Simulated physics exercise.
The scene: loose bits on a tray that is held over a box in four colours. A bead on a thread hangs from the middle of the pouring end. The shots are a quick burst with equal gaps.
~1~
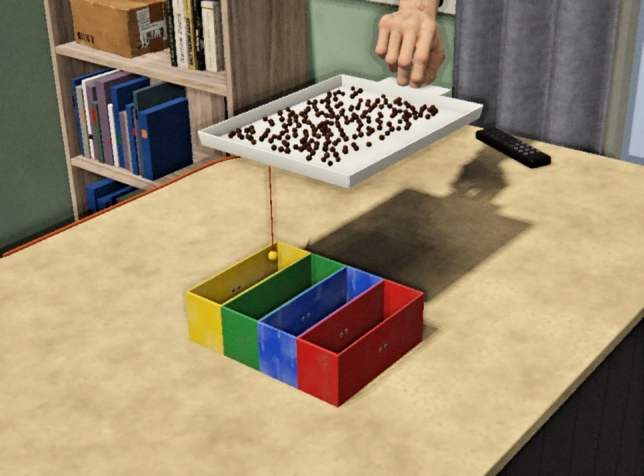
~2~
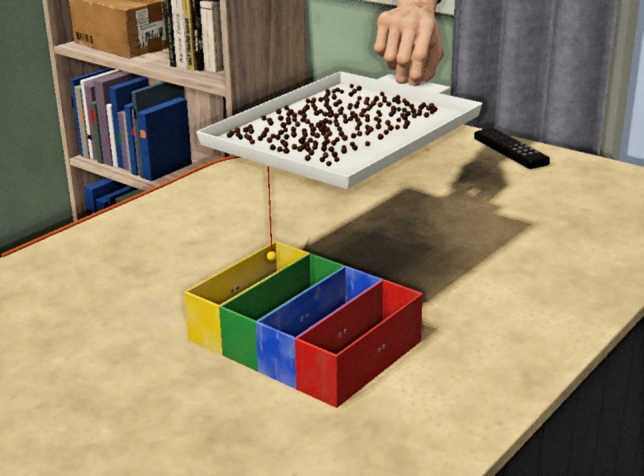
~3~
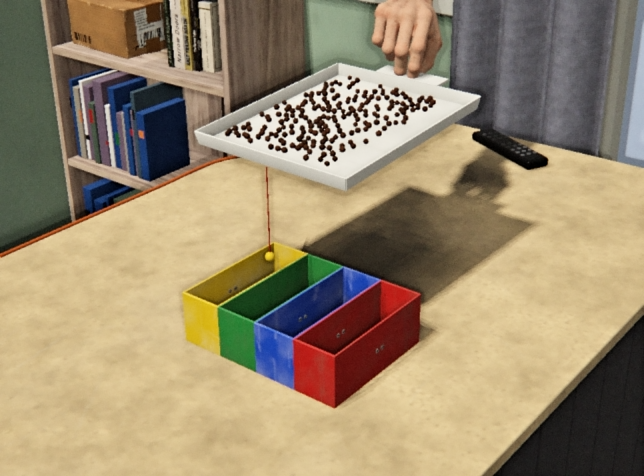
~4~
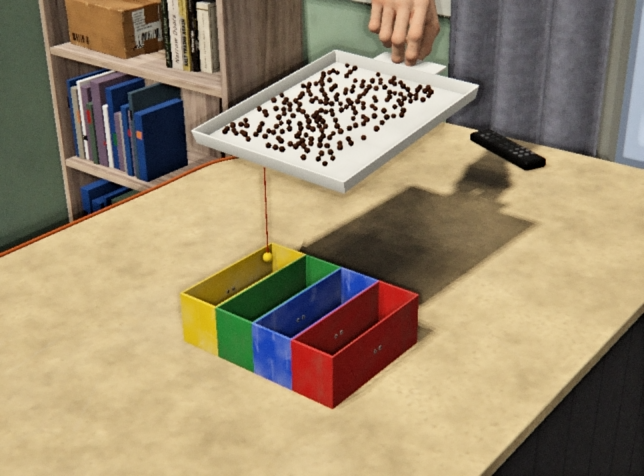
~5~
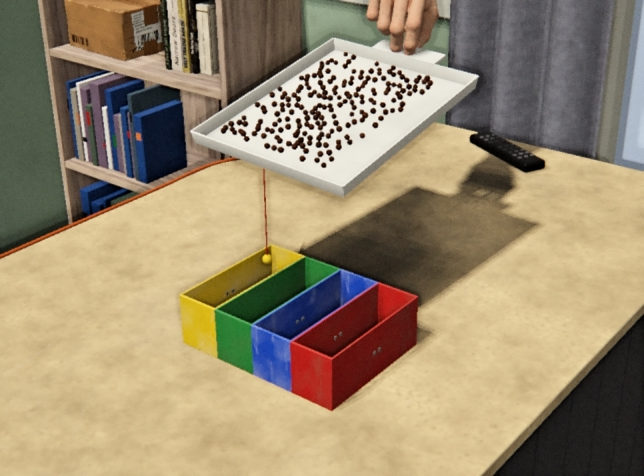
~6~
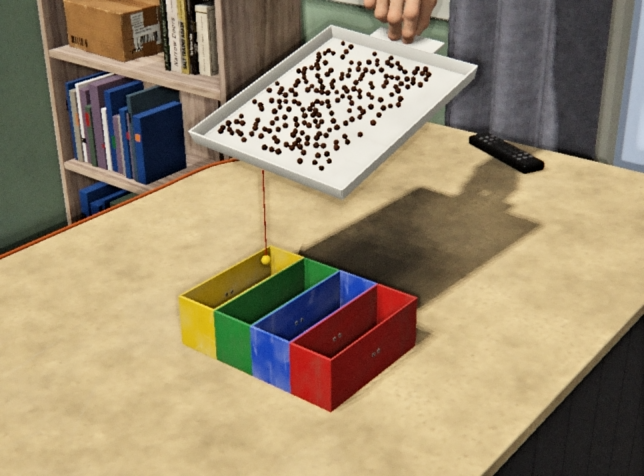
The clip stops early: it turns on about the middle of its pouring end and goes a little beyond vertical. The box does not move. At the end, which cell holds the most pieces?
It favours the blue compartment.
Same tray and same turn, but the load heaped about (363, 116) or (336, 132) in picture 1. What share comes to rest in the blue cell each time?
The first gives 60 %, the second 60 %.
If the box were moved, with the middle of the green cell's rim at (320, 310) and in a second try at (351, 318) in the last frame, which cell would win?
One: That green cell. Two: Yellow.
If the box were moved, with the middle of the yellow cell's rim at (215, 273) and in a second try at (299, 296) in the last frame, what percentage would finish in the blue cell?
About 30 and 0 per cent.
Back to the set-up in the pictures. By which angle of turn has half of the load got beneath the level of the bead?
At some 105 degrees.
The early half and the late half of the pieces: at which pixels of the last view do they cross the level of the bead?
At about (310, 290), then at (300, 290).
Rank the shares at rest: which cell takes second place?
In second place: That green cell.
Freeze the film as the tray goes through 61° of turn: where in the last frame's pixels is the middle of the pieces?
Close to (301, 174).
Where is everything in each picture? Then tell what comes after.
The first picture shows corners of the pouring end (202, 132) and (349, 174), level; middle of the load (337, 123), allspice berries; bead on its thread (273, 256); yellow cell (205, 318); green cell (241, 334); blue cell (278, 350); red cell (318, 368).
The second picture shows corners of the pouring end (200, 131) and (347, 175), level; middle of the load (336, 121).
The third picture shows corners of the pouring end (198, 131) and (345, 177), tipped barely, lowest at the right corner; middle of the load (334, 117).
The fourth picture shows corners of the pouring end (196, 130) and (343, 180), tipped a little, lowest at the right corner; middle of the load (332, 111).
The fifth picture shows corners of the pouring end (194, 131) and (342, 184), tipped a little, lowest at the right corner; middle of the load (330, 106).
The sixth picture shows corners of the pouring end (193, 131) and (341, 187), tipped clearly, lowest at the right corner; middle of the load (328, 102); yellow cell (198, 323); green cell (233, 338); blue cell (271, 355); red cell (311, 372).
Just after the last frame, tray tipped steeply; the larger part on the tray; about a tenth in the blue cell; just a few in the red cell; just a few in the green cell; just a few in the yellow cell; about a tenth falling or outside the box.
A moment on, tray tipped past a quarter turn; roughly a third on the tray; roughly a quarter in the blue cell; about a tenth in the green cell; about a tenth in the red cell; just a few in the yellow cell; roughly a third falling or outside the box.
Further on, tray tipped past a quarter turn; roughly half in the blue cell; roughly a quarter in the green cell; about a tenth in the yellow cell; about a tenth in the red cell; just a few falling or outside the box.
When it is over, tray tipped past a quarter turn; roughly half in the blue cell; roughly a quarter in the green cell; about a tenth in the yellow cell; about a tenth in the red cell; just a few outside the box.
